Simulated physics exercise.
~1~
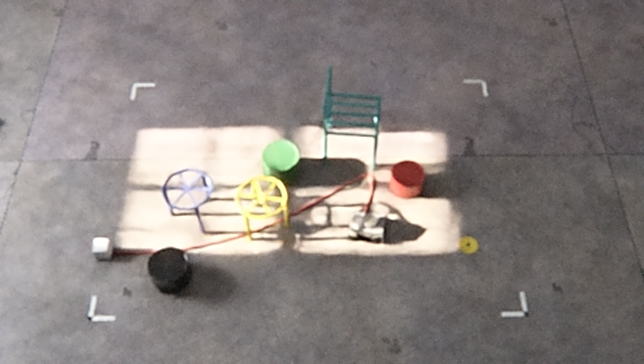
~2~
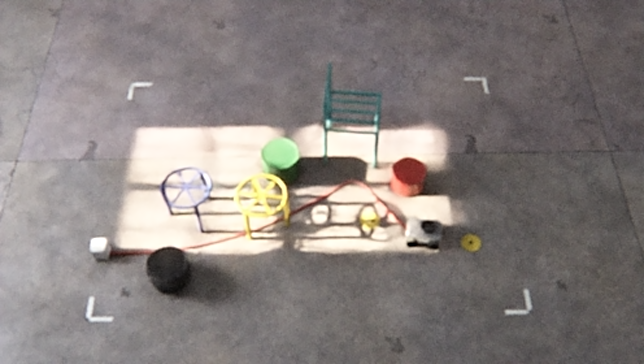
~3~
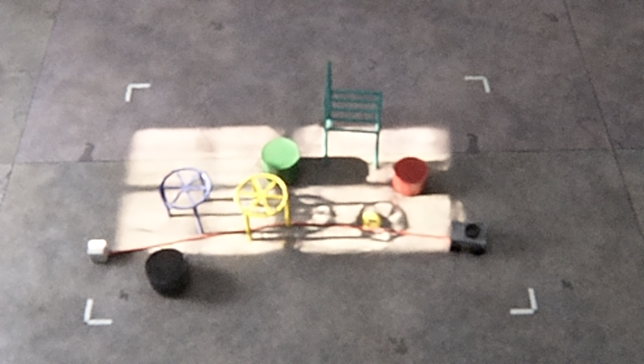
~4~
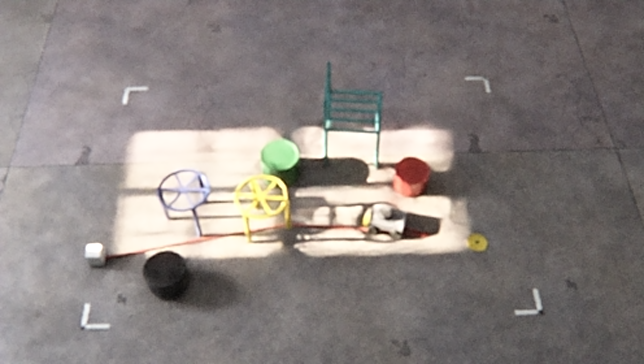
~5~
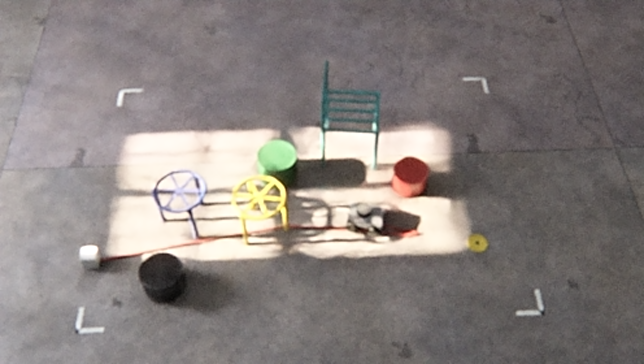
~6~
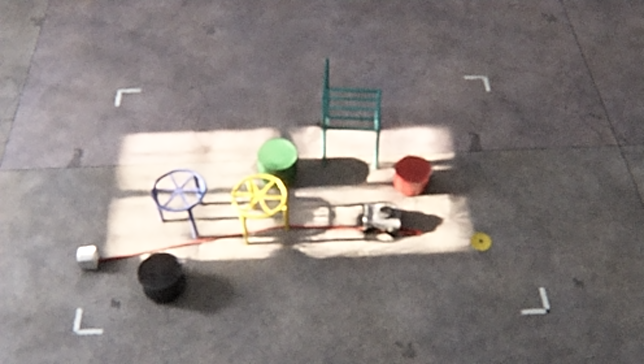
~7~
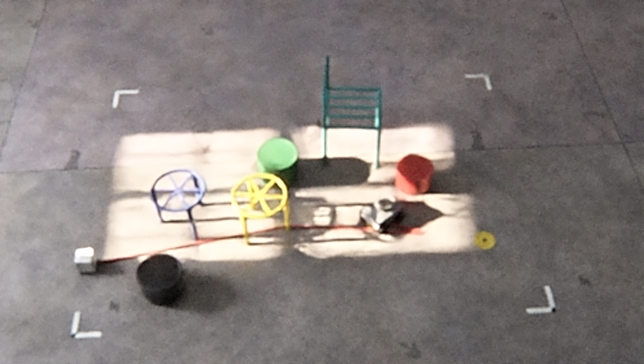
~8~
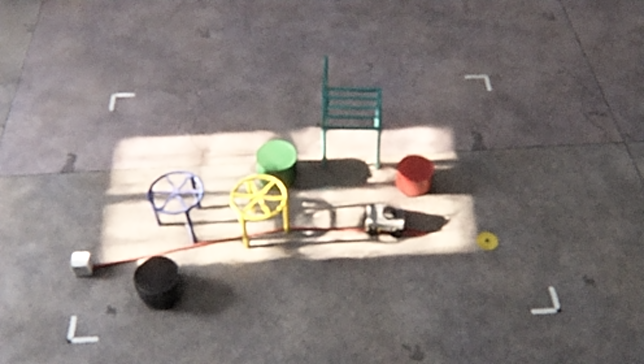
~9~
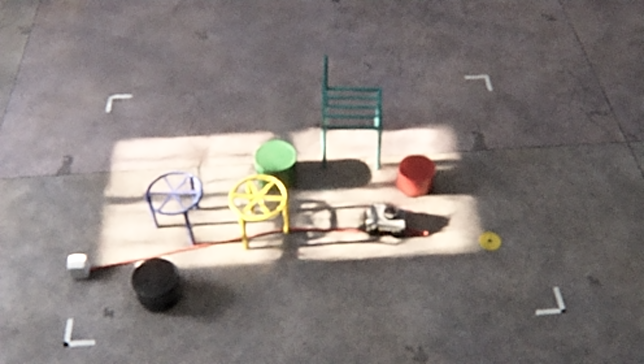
A small cart trailing a red cord rolls right past stools and bins, then back left, and stops.
